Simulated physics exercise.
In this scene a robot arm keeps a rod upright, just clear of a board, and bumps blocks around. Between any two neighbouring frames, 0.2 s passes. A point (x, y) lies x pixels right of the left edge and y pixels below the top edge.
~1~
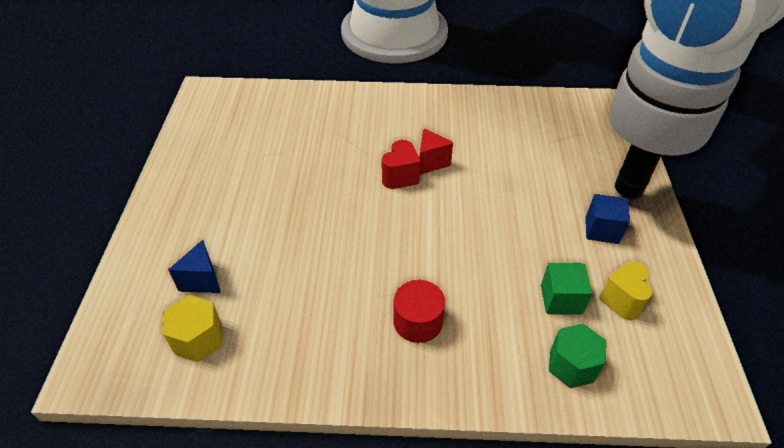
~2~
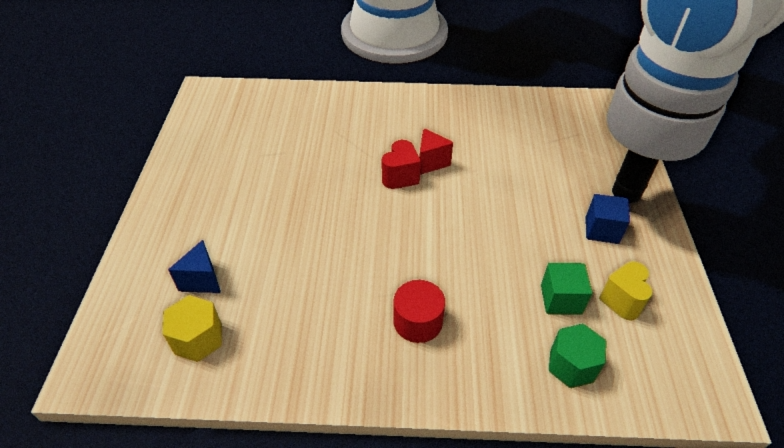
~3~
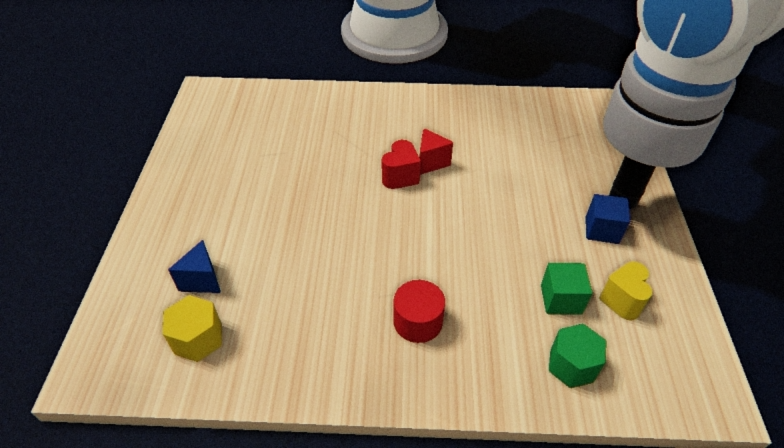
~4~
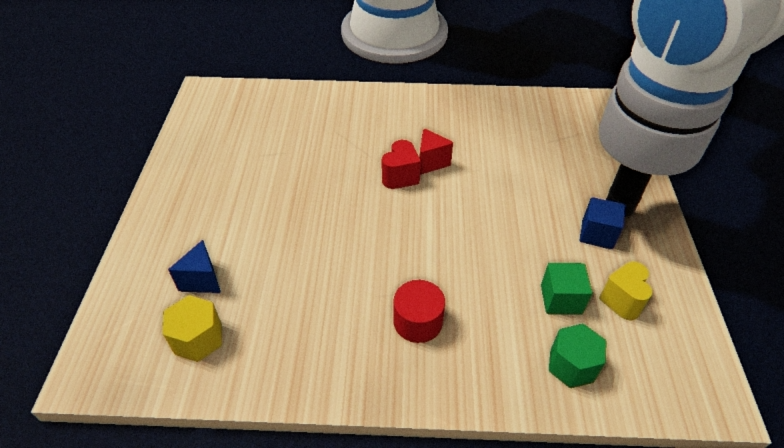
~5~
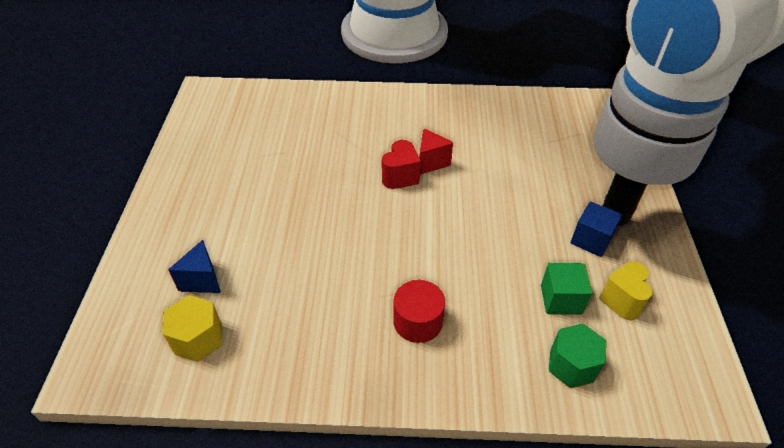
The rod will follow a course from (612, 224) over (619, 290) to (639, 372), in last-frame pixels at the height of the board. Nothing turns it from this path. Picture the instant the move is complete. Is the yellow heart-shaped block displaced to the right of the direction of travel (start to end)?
It seems so.
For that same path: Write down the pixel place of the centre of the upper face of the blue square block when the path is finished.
If I read the scene right, the answer is (590, 233).
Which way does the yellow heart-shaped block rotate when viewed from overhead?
Watching from overhead, you'd notice the yellow heart-shaped block rotating clockwise.
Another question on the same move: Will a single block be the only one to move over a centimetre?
I expect not.
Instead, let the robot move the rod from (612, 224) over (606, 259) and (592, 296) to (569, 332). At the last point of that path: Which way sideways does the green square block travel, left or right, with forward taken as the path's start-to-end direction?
The green square block is shifted sideways to the right, facing along the path from start to end.
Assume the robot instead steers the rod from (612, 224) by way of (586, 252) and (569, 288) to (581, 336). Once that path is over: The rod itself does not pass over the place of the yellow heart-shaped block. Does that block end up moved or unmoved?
At the end, its place is the same.
The first path, step by step. One third of the way, rod at (620, 259); blue square block at (590, 233), turned 65° clockwise.
Two thirds of the way, rod at (629, 309); blue square block at (590, 233), turned 65° clockwise; yellow heart-shaped block at (637, 329), turned 15° clockwise.
At the end, rod at (644, 365); green hexagon still; blue square block at (590, 233), turned 65° clockwise; yellow heart-shaped block at (632, 377), turned 75° clockwise.
